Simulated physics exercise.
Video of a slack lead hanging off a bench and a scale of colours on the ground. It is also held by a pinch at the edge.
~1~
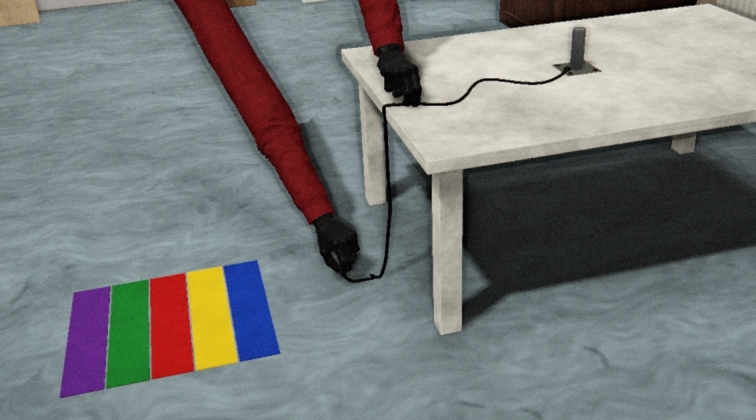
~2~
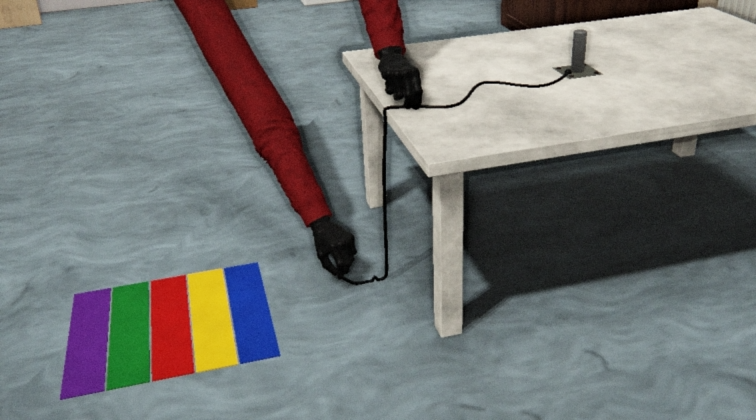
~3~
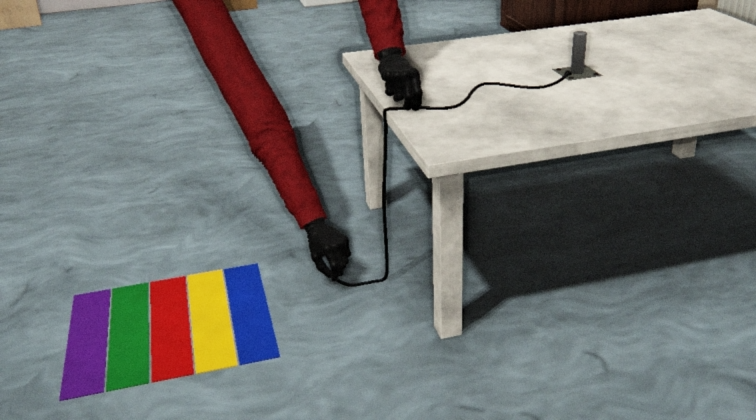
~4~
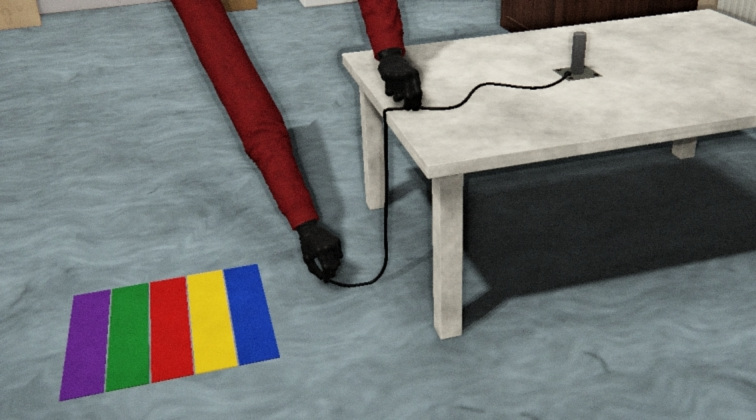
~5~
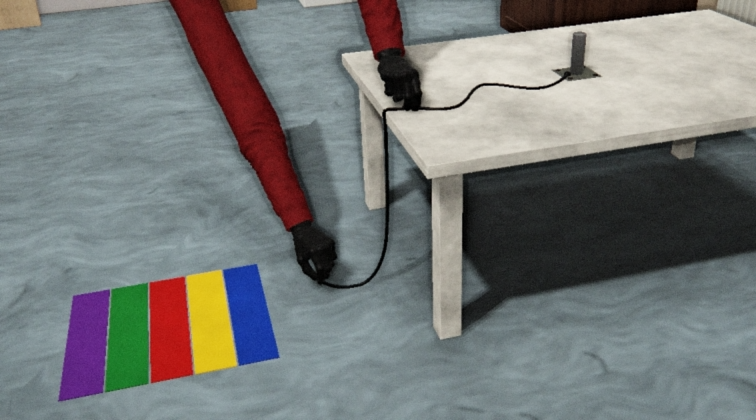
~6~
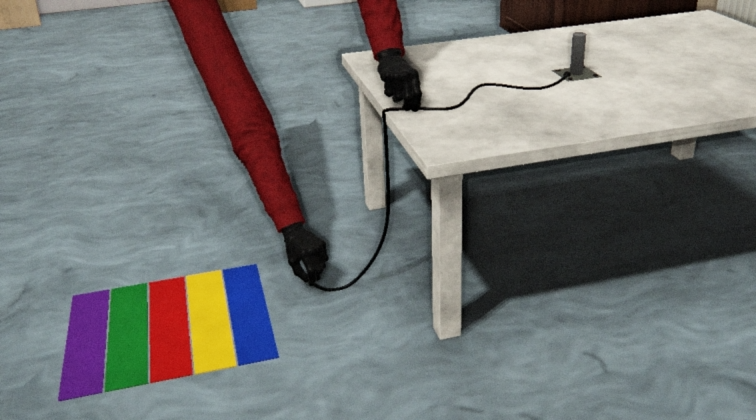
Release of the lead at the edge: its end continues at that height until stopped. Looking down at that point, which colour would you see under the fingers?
You would see red.
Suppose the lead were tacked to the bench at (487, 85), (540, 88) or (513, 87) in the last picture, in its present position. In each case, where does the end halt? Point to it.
The places are (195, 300), (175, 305) and (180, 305).
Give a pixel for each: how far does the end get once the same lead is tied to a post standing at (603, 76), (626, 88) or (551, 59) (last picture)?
First try about (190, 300), second about (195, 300), third about (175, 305).
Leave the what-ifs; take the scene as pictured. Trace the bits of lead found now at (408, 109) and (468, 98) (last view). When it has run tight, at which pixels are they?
First: (369, 128). Second: (435, 100).
Soon after, end near (249, 292); over blue.
Then, end near (195, 301); over yellow.
At full stretch, end near (164, 307); over red. Over red.
